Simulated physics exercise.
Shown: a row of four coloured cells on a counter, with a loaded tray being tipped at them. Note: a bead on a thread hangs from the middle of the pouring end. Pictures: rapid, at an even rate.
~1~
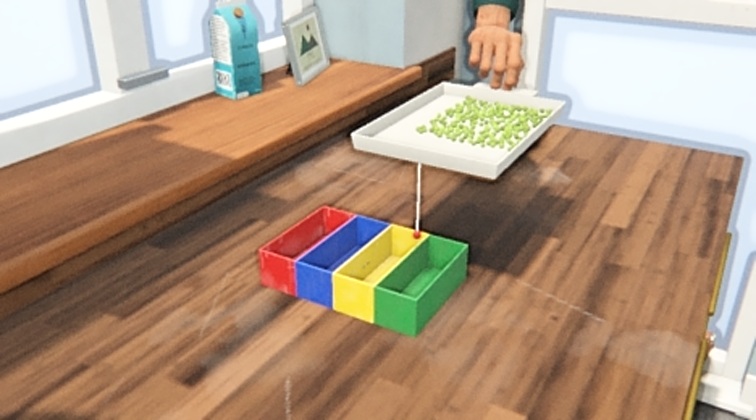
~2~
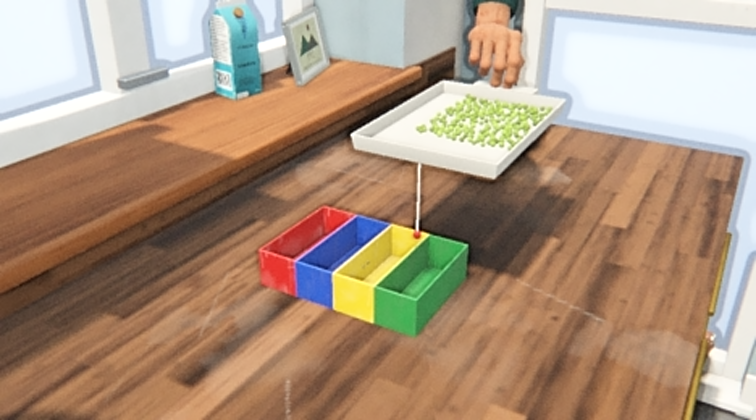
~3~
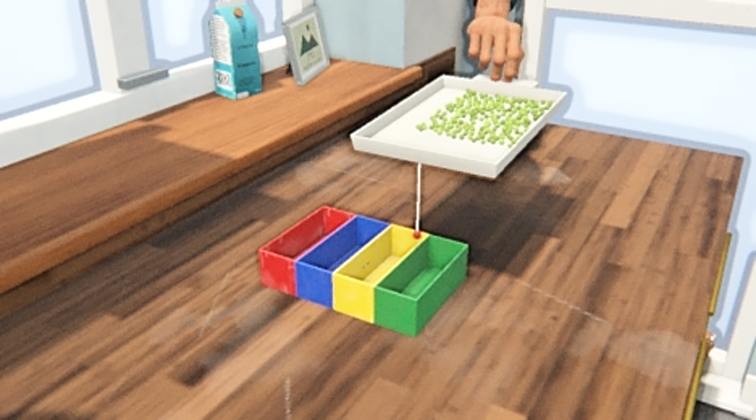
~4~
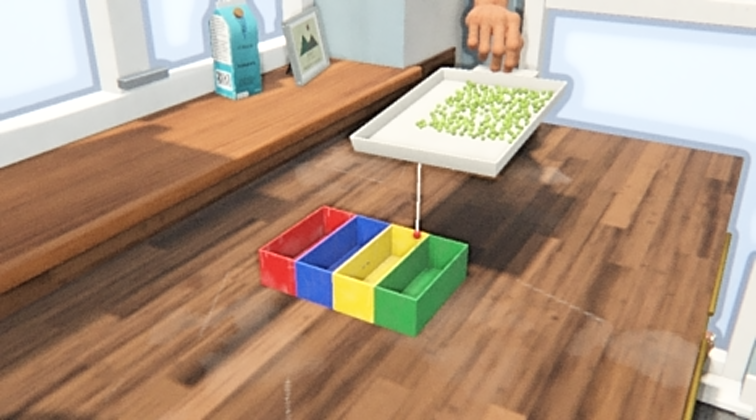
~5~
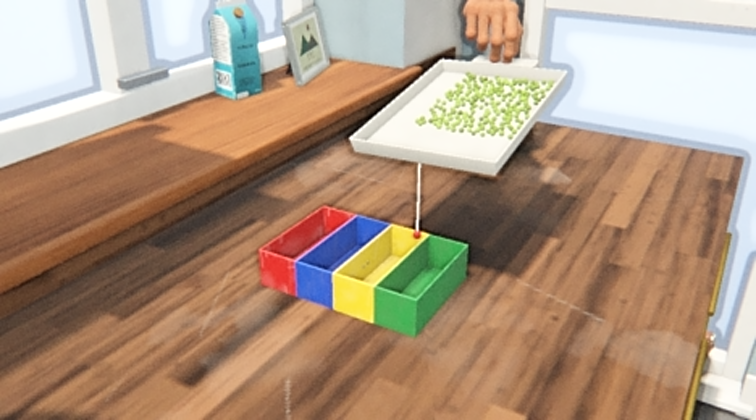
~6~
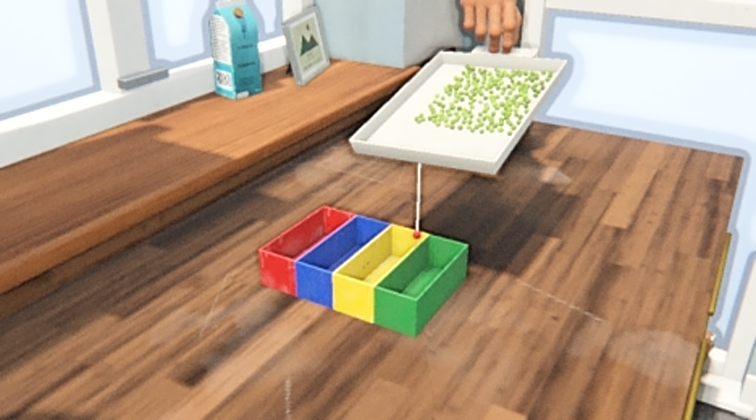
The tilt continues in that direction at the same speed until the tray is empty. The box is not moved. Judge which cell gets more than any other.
Most goes to the blue cell.
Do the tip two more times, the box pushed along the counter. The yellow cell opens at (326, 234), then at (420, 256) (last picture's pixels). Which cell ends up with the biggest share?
So the first one goes to that green cell and the second to that red cell.
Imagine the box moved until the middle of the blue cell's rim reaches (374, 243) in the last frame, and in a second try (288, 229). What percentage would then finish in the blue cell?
Close to 40 in a hundred first, close to 0 in a hundred second.
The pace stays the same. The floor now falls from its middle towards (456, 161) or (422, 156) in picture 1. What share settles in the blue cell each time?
Lab note: Case 1 near 0 %, case 2 near 20 %.
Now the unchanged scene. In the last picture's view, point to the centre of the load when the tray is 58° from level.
About (396, 145).
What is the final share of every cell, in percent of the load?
Final shares - red cell 0 percent, blue cell 60 percent, yellow cell 30 percent, green cell 10 percent.
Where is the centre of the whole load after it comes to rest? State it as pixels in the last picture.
(351, 275).
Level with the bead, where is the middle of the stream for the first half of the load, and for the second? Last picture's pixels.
First part (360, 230), rest (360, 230).
Shortly afterwards, tray tipped steeply; all but a few on the tray; only a few in the blue cell; only a few in the red cell; only a few falling or outside the box.
Next, tray tipped right over; the bulk on the tray; a little in the blue cell; only a few in the yellow cell; only a few in the red cell; only a few in the green cell; a little falling or outside the box.
Some moments later, tray tipped past a quarter turn; near two thirds in the blue cell; near a third in the yellow cell; a little in the green cell; only a few in the red cell.
In the end, tray tipped past a quarter turn; near two thirds in the blue cell; near a third in the yellow cell; a little in the green cell; only a few in the red cell.
